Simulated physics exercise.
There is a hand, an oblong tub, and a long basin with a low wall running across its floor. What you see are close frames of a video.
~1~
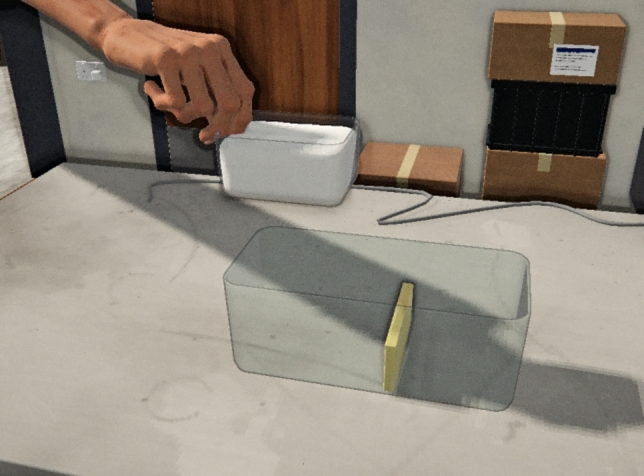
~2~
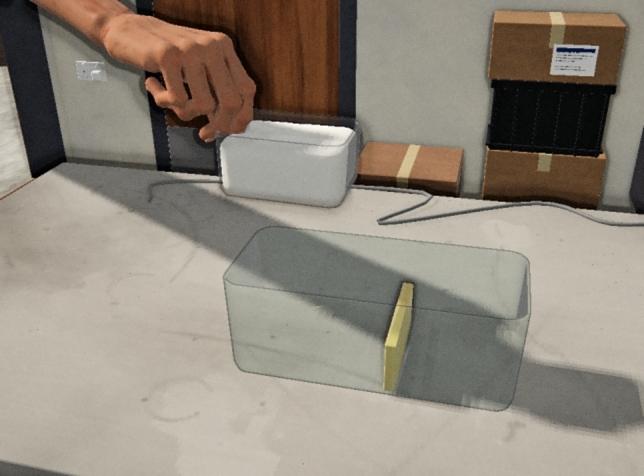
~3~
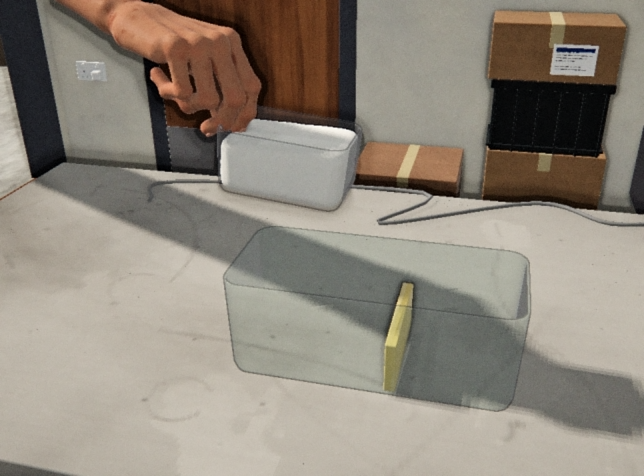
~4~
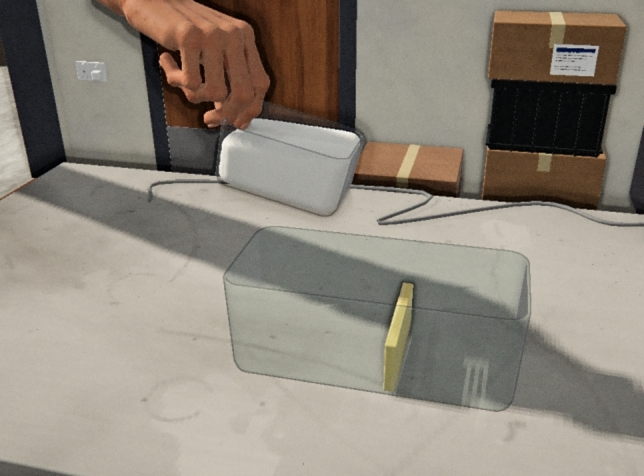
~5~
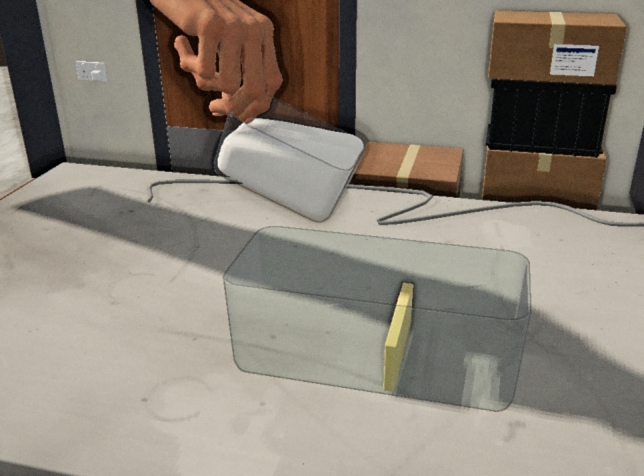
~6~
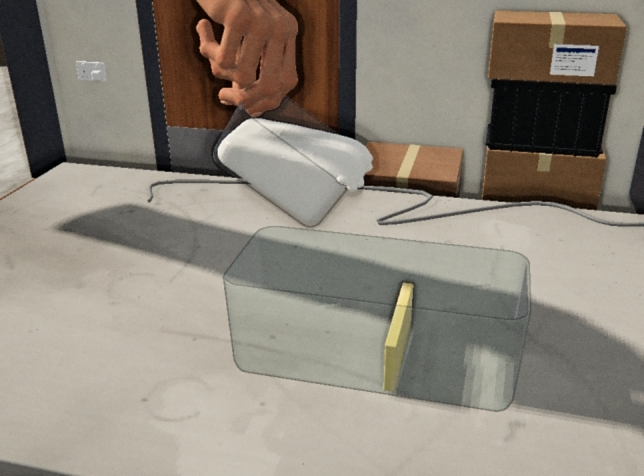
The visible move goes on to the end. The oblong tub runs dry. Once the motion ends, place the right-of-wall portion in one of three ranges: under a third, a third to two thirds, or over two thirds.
The share right of the wall falls in the middle range, one third to two thirds.
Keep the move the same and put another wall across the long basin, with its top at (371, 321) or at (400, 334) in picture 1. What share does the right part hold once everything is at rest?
Respectively 75 and 45 per cent, approximately.
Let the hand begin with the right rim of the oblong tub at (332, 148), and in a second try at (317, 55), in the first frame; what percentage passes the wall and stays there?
First try: Near 5 percent; second try: Near 20 percent.
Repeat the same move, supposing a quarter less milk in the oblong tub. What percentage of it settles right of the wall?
About 25 per cent.
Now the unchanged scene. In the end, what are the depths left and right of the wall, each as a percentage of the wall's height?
20 % left, 30 % right.
A moment on, the oblong tub is tipped on its side and 17 per cent is still to pour, 17 is left of the wall and 33 right of it.
Next, the oblong tub is tipped right over and 3 per cent is still to pour, 49 is left of the wall and 44 right of it.
Then the oblong tub is tipped right over and 0 per cent is still to pour, 53 is left of the wall and 44 right of it.
Later the oblong tub is tipped right over and 0 per cent is still to pour, 55 is left of the wall and 44 right of it.
Finally, 55 per cent lies left of the wall, 44 right of it and 1 outside.
